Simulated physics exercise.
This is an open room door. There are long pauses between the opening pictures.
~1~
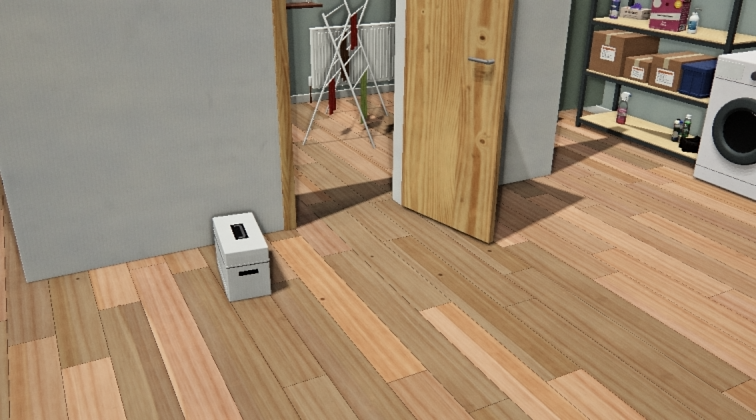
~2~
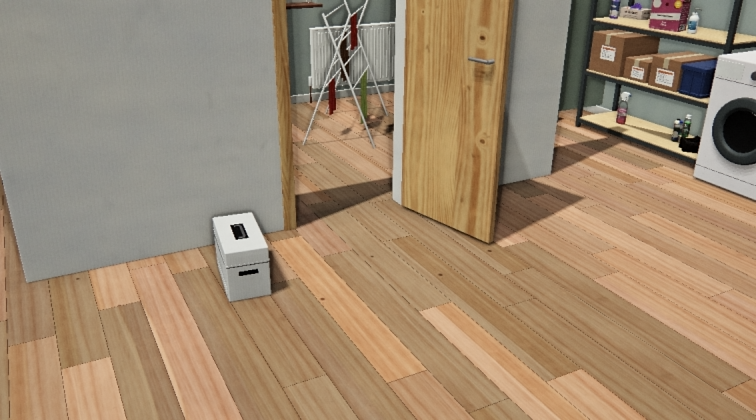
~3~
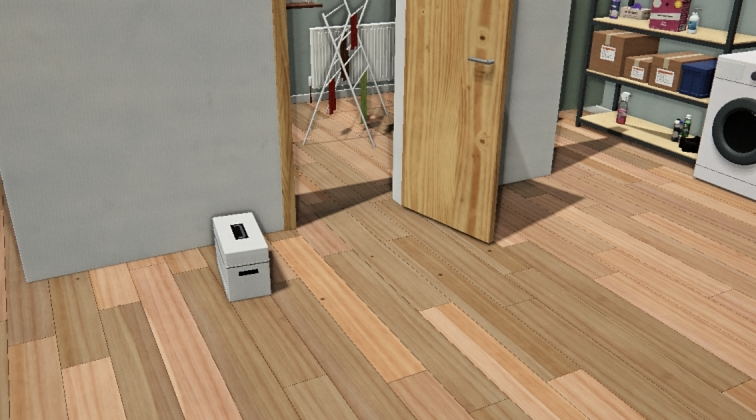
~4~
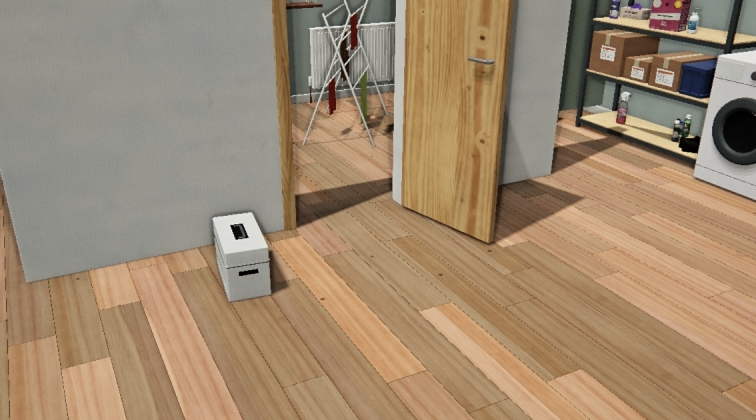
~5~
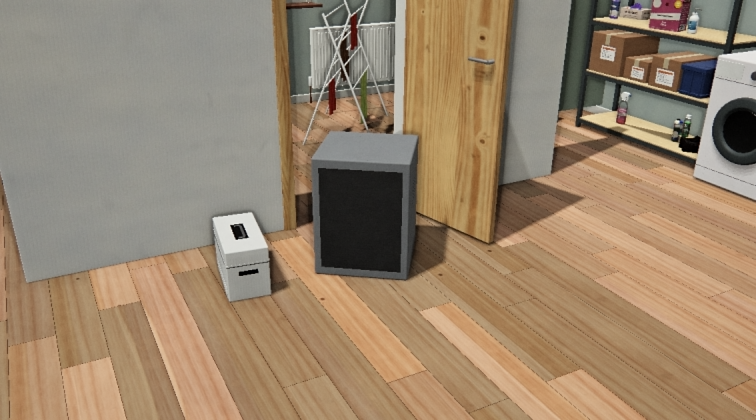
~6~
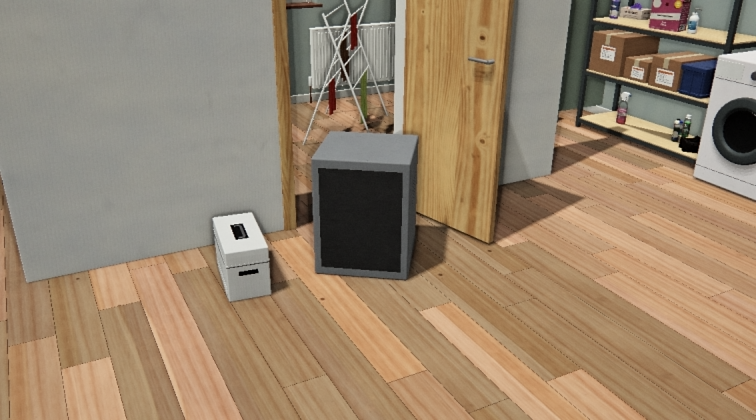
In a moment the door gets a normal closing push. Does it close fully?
As it turns out, it stops short.
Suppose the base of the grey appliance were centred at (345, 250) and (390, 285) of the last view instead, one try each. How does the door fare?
In the first case it stops short; in the second case it reaches the frame.
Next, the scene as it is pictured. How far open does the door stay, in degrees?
Some 65° open.
Then, 0.40 s later than the last frame, door at 93°.
Then, 0.60 s later than the last frame, door at 80°.
Then, 0.80 s later than the last frame, door at 69°; grey appliance moved a little near (365, 204).
When it is over, door at 67°; both as before. End places, in pixels of the last picture, grey appliance near (363, 204).
